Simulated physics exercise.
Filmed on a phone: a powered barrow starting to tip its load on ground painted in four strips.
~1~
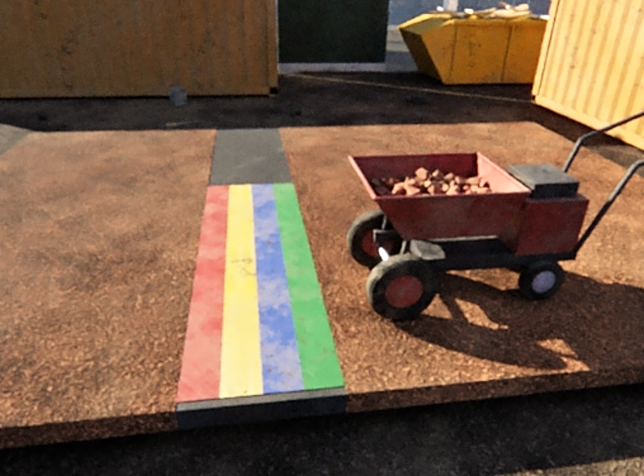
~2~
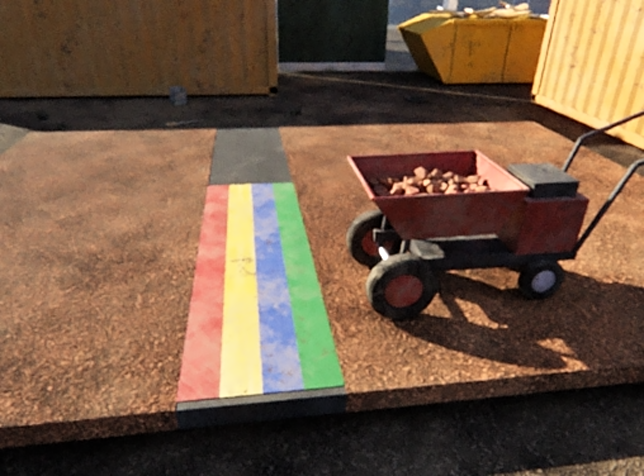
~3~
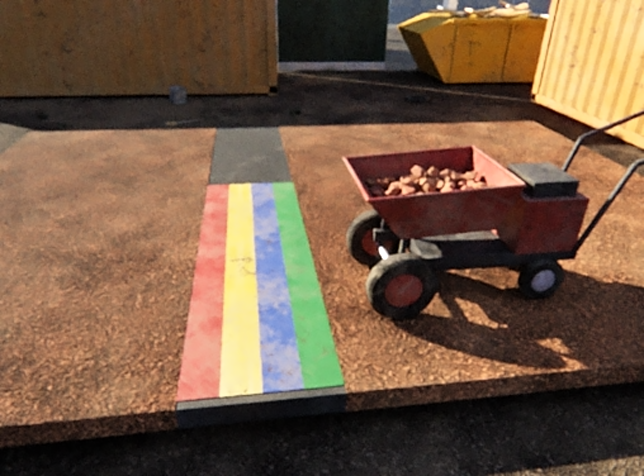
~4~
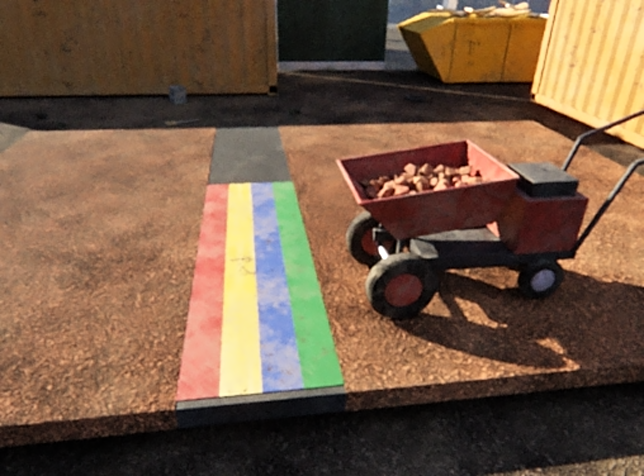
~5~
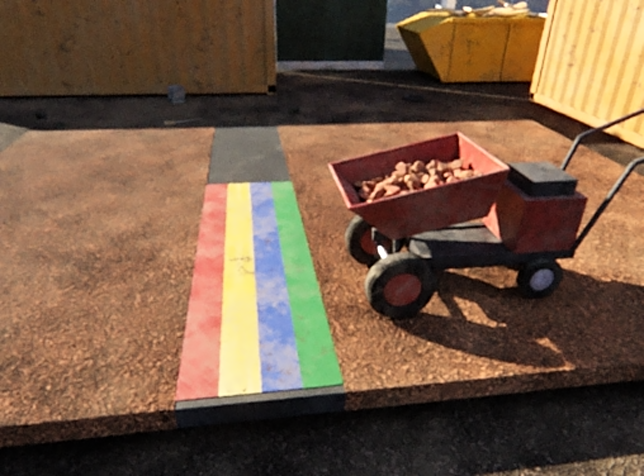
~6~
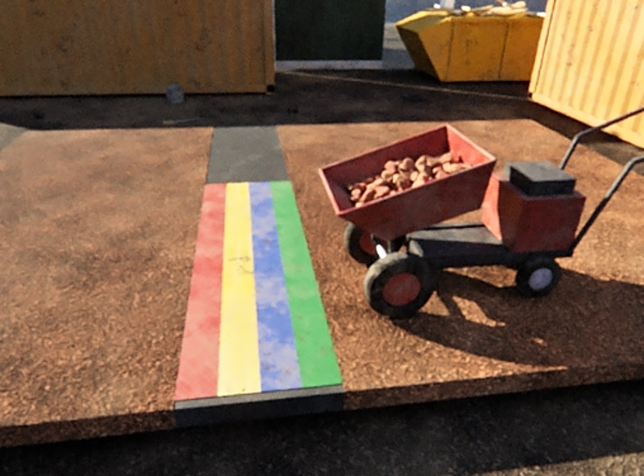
A small red powered barrow loaded with lumps of rubble stands at the right on brown, gritty ground, seen from slightly above in a sunlit yard. To its left lie four painted strips, red, yellow, blue and green, with yellowish containers and a yellow skip behind. The barrow's tray slides slightly left and tilts gradually, its left lip lowering, while the wheels and view stay almost still.
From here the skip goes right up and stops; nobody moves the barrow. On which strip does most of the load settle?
The heap favours the blue strip.
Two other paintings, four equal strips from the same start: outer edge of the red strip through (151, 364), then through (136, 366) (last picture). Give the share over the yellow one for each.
First some 20, then 20 per cent.
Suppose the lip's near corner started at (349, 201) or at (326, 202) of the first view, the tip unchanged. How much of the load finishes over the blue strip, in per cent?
First some 10, then 0 per cent.
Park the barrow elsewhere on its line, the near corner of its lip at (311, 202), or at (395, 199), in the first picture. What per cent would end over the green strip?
In turn 0 and 20 in a hundred.
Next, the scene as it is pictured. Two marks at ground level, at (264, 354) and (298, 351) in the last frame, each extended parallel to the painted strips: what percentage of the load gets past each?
Roughly 50 per cent, and 80 per cent.
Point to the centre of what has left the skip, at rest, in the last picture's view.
Close to (251, 292).
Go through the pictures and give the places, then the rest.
Lip of the skip (376, 199), level; top of the load (433, 194), lumps of rubble; green strip (316, 348); blue strip (279, 351); yellow strip (241, 354); red strip (202, 357), in the first picture.
Lip of the skip (374, 200), level; top of the load (432, 193), in the second picture.
Lip of the skip (369, 201), tipped barely; top of the load (440, 188), in the third picture.
Lip of the skip (361, 204), tipped a little; top of the load (435, 185), in the fourth picture.
Lip of the skip (351, 209), tipped a little; top of the load (436, 174), in the fifth picture.
Lip of the skip (340, 215), tipped clearly; top of the load (439, 172); green strip (314, 346); blue strip (277, 349); yellow strip (239, 352); red strip (200, 356), in the sixth picture.
Just after the last frame, skip tipped steeply; every one in the skip.
A moment on, skip tipped right over; the larger part in the skip; about a tenth over the blue strip; just a few over the yellow strip.
Further on, skip tipped right over; roughly a quarter in the skip; just a few over the green strip; roughly a third over the blue strip; roughly a quarter over the yellow strip; about a tenth over the red strip; about a tenth off the paint.
When it is over, skip tipped right over; roughly a quarter in the skip; just a few over the green strip; roughly a third over the blue strip; roughly a quarter over the yellow strip; roughly a quarter over the red strip; about a tenth off the paint.
